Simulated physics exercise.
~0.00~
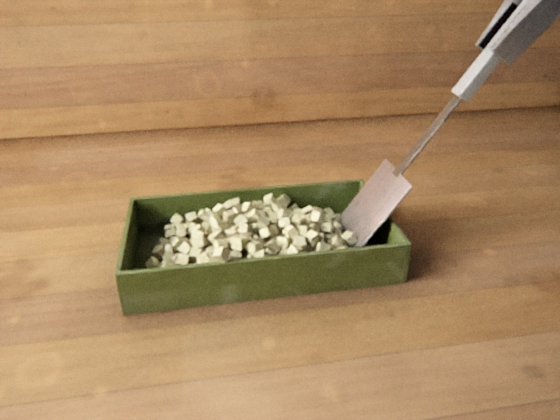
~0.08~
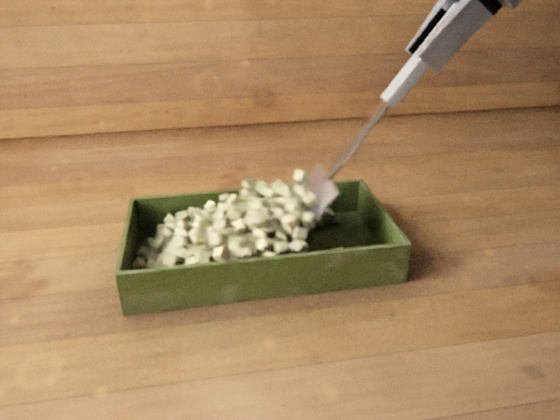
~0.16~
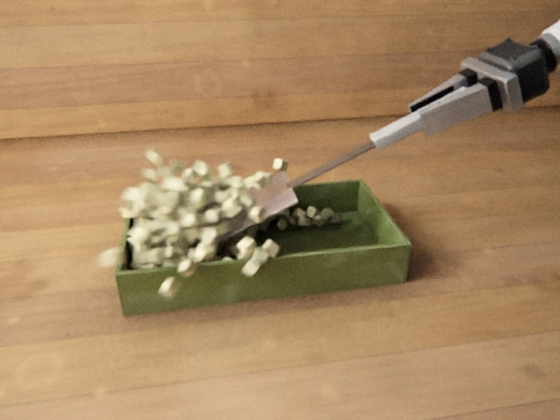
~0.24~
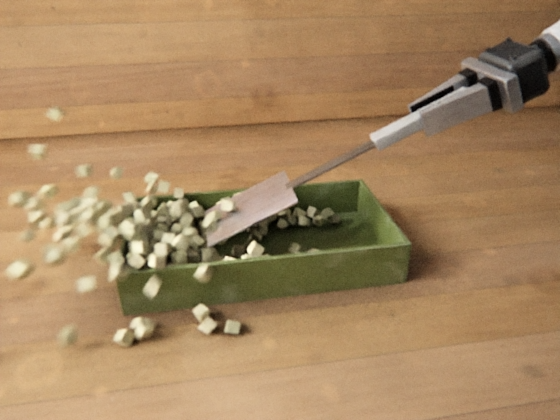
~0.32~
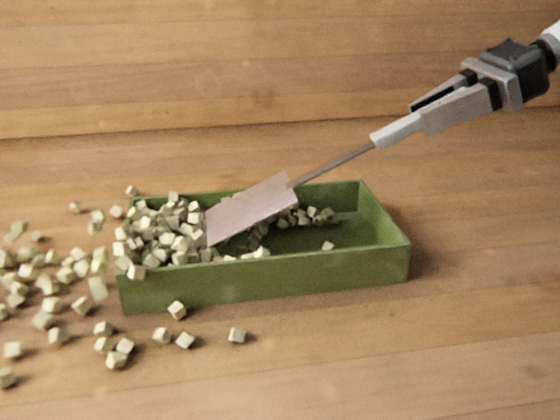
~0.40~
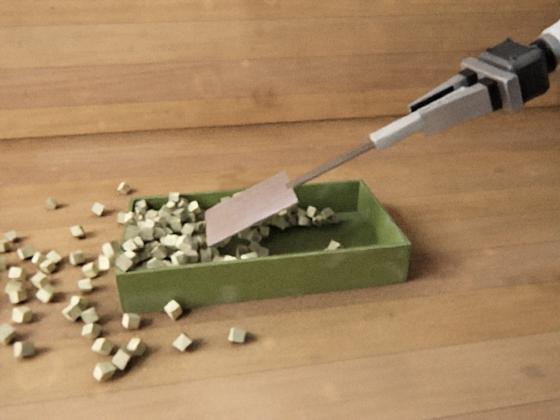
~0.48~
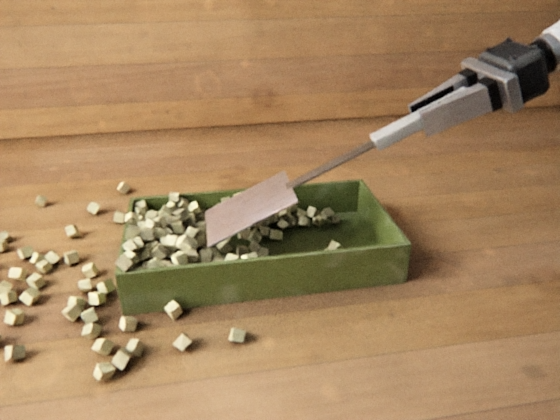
On a wooden surface with wooden boards behind it, a green rectangular tray holds a heap of small pale cubes, and a robotic arm dips a flat spatula into its right end. The blade sweeps left through the tray, bunching the cubes into a mound. It then tilts flatter and flings many of them up and over the left end and front edge. The cubes scatter and tumble across the wood while the spatula stops. At the end, the blade rests still above the remaining pile, with dozens of cubes lying outside, mostly to the left.
